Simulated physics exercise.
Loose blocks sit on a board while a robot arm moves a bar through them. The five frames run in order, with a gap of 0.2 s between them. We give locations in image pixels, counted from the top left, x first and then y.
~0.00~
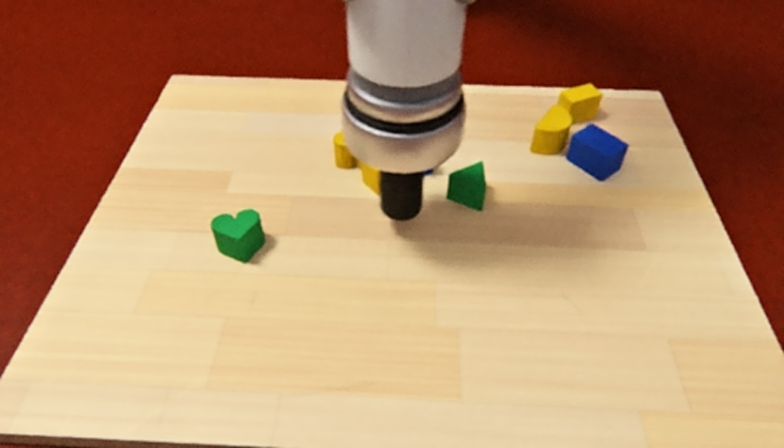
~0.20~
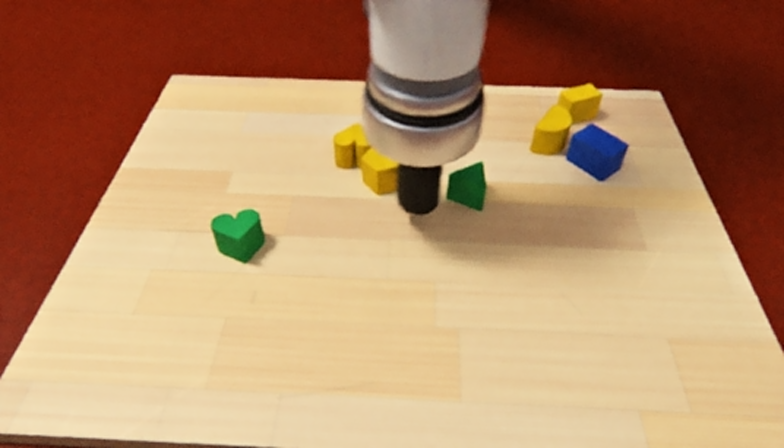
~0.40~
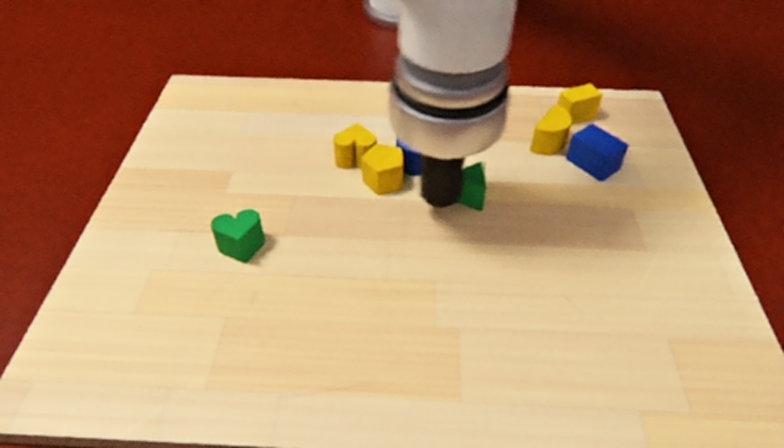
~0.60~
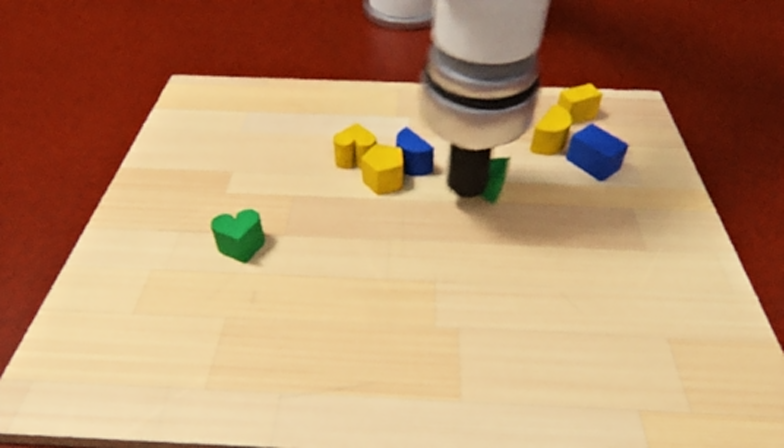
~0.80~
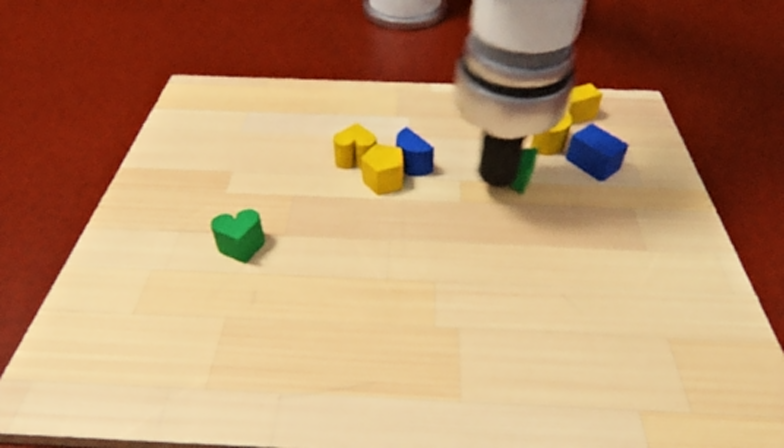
A robot arm's dark bar moving right across a wooden board, pushing a green triangular block past yellow and blue blocks.
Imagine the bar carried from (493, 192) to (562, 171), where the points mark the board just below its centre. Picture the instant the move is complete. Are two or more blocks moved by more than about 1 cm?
Going by the path, yes.
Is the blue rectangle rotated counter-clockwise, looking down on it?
No, that is not what happens.
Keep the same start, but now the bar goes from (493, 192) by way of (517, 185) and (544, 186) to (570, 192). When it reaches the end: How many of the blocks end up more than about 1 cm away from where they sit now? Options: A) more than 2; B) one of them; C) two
Correct choice: B.
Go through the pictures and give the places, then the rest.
The first picture shows bar tip at (401, 208); block tops, green triangular piece at (472, 173); yellow half-round block at (555, 119); blue rectangle at (601, 139).
The second picture shows bar at (418, 202); blocks unchanged.
The third picture shows bar at (440, 195); blocks unchanged.
The fourth picture shows bar at (466, 186); green triangular piece at (493, 165).
The fifth picture shows bar at (496, 175); green triangular piece at (523, 155); yellow half-round block partly hidden; blue rectangle at (601, 139).
The first path, step by step. Halfway along, bar at (533, 165); green triangular piece at (558, 145).
At the end, bar at (566, 154); green triangular piece at (582, 131), turned 20° anticlockwise; yellow half-round block in place; blue rectangle at (611, 134), turned 40° clockwise.
